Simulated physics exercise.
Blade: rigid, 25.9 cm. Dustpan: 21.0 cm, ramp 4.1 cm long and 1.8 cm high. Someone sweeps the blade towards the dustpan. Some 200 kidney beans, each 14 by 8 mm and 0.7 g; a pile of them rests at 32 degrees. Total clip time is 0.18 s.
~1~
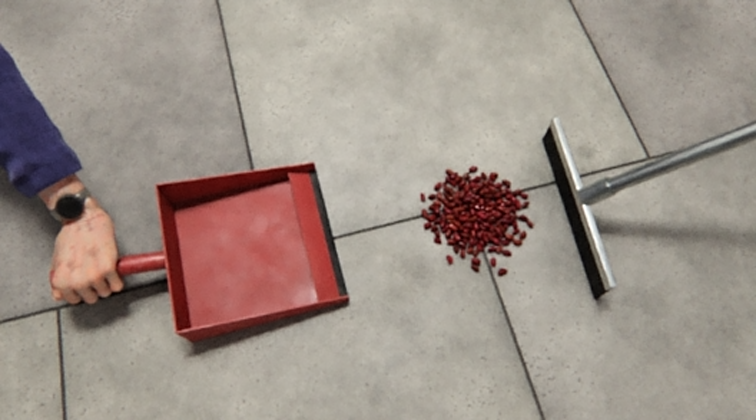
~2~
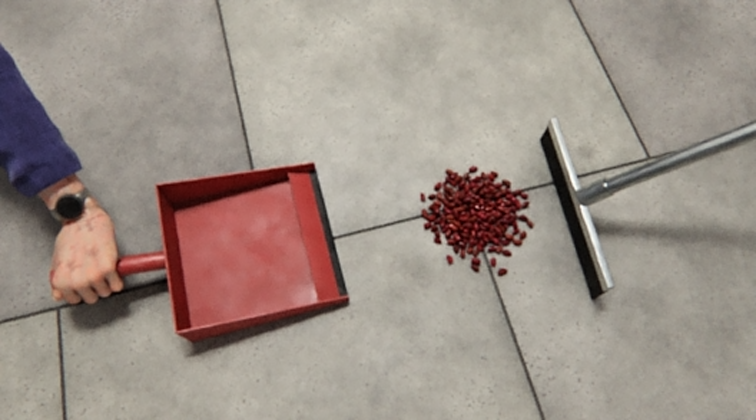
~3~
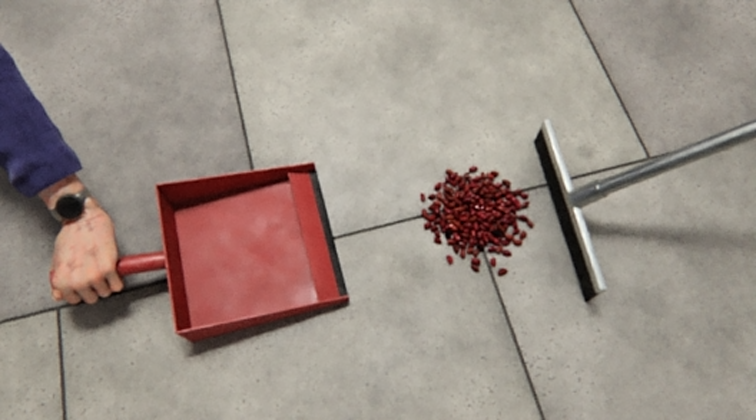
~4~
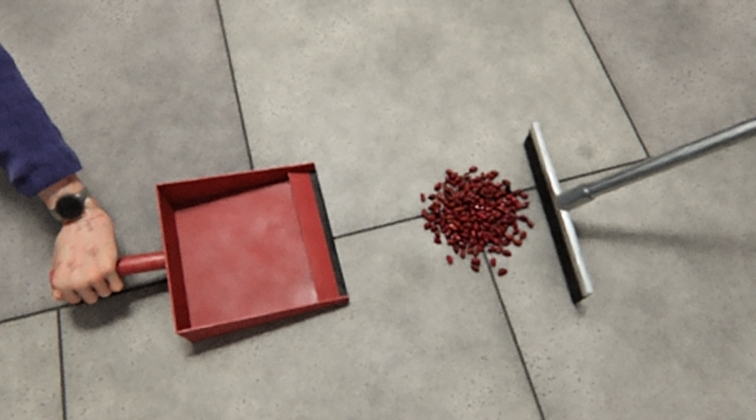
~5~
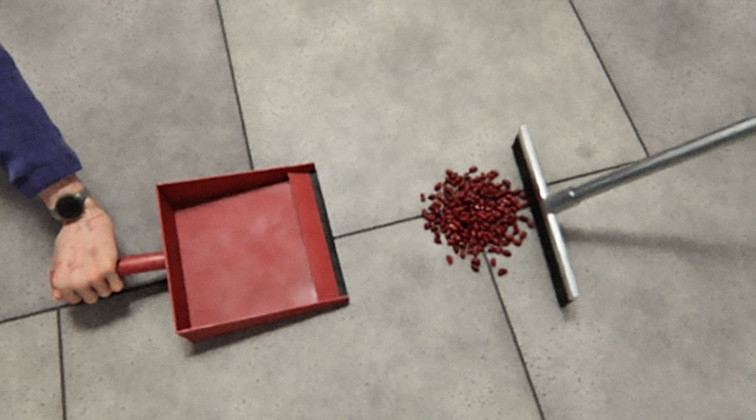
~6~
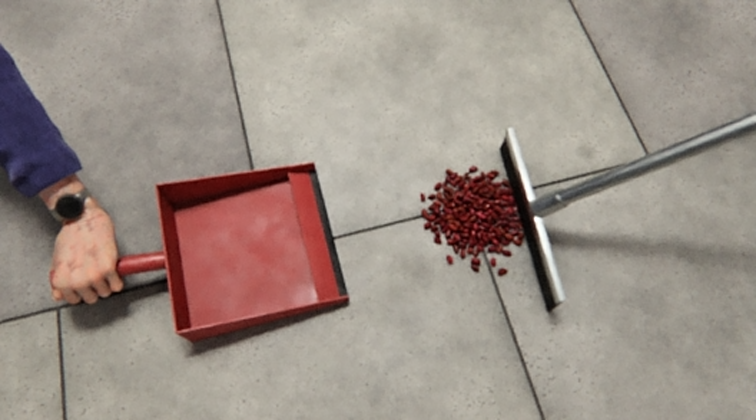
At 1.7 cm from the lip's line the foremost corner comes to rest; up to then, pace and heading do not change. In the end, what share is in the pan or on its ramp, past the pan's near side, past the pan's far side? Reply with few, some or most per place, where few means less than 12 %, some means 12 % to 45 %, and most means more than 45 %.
Pan = some, near side = few, far side = few.
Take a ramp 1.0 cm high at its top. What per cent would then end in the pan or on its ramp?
It would be roughly 40 percent.
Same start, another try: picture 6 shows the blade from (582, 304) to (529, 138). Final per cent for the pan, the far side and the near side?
Pan: 5, far side: 0, near side: 20.
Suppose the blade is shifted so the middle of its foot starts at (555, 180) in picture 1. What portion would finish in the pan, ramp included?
Around 40 %.
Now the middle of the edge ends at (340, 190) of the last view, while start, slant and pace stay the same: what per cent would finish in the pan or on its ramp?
Share caught: Approx. 35 %.
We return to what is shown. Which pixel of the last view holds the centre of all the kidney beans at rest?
At about (333, 242).
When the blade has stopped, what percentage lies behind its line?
5 %.
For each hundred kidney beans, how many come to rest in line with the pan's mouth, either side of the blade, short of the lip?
Some 55 per cent of them end up there.
Then, 0.23 s after the last picture, middle of the blade 15 cm from the lip; 0 % over the lip, far side 0 %, near side 5 %.
Then, 0.38 s after the last picture, middle of the blade 7 cm from the lip; 0 % over the lip, far side 0 %, near side 10 %.
Then, 0.66 s after the last picture, middle of the blade 3 cm from the lip; 40 % over the lip, far side 5 %, near side 5 %.
In the end, pan 35 %, near side 5 %, far side 5 %, in front of the lip or behind the blade 55 %.
